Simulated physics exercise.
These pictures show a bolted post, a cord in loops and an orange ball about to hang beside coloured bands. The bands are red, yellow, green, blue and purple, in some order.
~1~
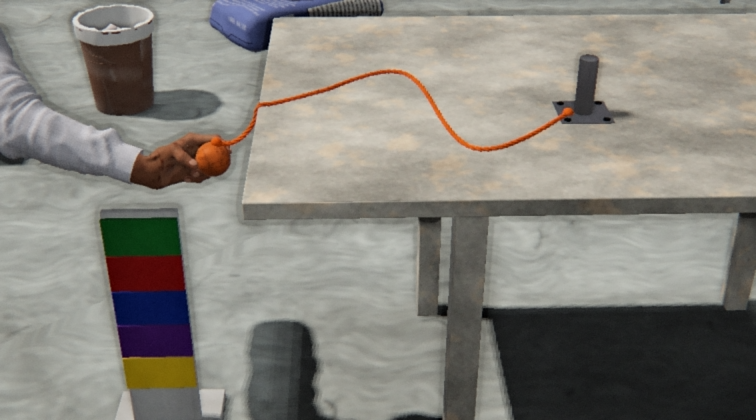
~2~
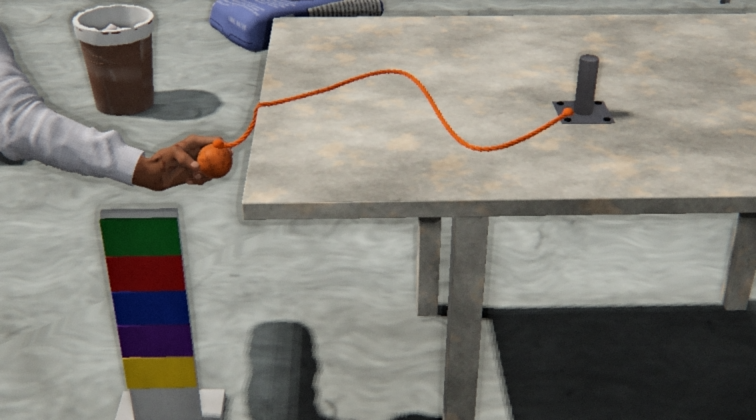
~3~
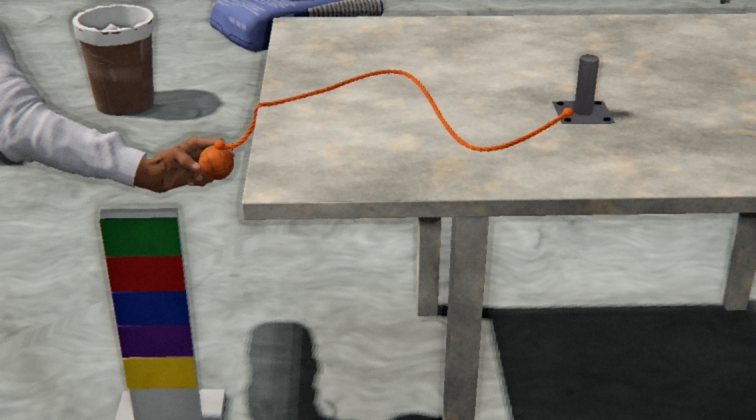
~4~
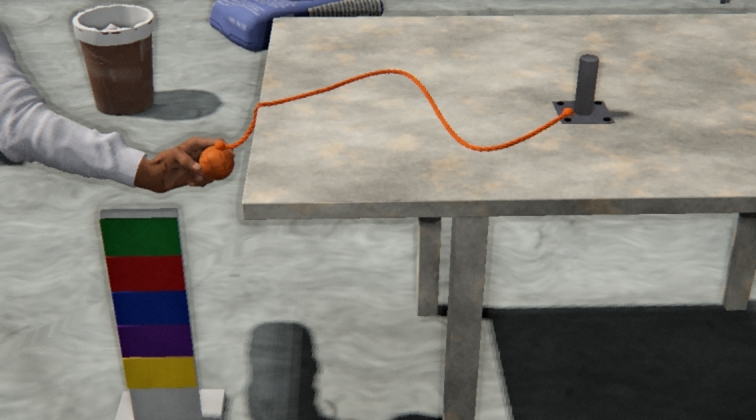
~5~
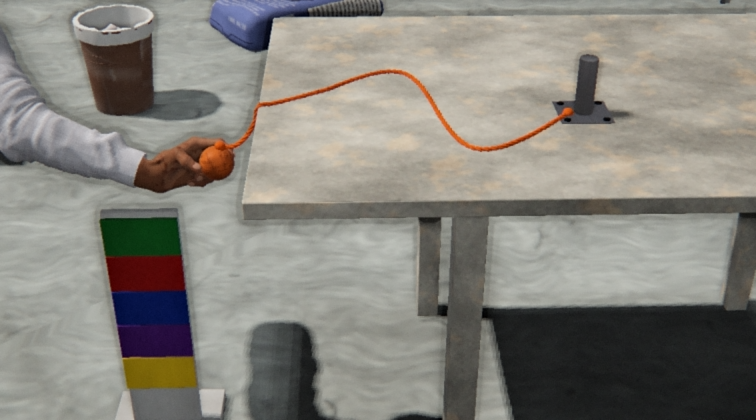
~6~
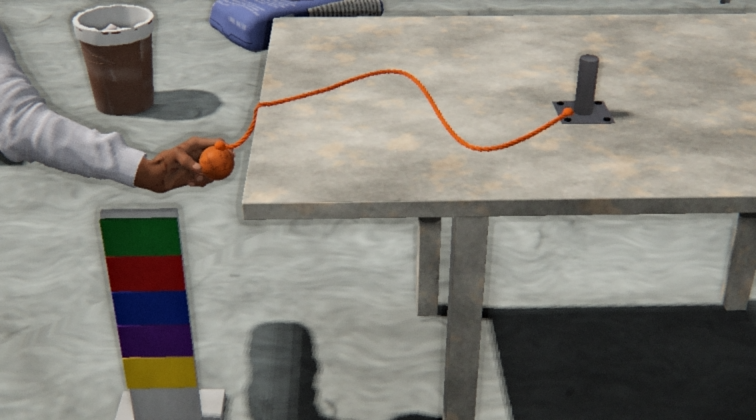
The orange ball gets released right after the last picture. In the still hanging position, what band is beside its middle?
Its centre hangs level with the purple band.
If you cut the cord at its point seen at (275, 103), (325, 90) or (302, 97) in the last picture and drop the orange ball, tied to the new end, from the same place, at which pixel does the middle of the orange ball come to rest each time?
Going through them in turn gives (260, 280), (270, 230) and finally (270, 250).
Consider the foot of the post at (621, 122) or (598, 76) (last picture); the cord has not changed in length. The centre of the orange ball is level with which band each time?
First try: Blue; second try: Blue.
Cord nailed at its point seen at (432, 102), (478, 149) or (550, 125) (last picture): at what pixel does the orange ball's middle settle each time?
In order of the tries: About (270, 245), then (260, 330), then (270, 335).
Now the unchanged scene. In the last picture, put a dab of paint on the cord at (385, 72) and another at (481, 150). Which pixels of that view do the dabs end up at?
They go to (258, 154) and to (440, 114).
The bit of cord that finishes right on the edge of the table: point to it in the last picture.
You'd find it at roughly (412, 78).
Soon after, ball near (279, 323); level with blue.
After that, ball near (254, 343); level with purple.
In the end, ball near (273, 350); level with purple. Its middle rests at the purple band.
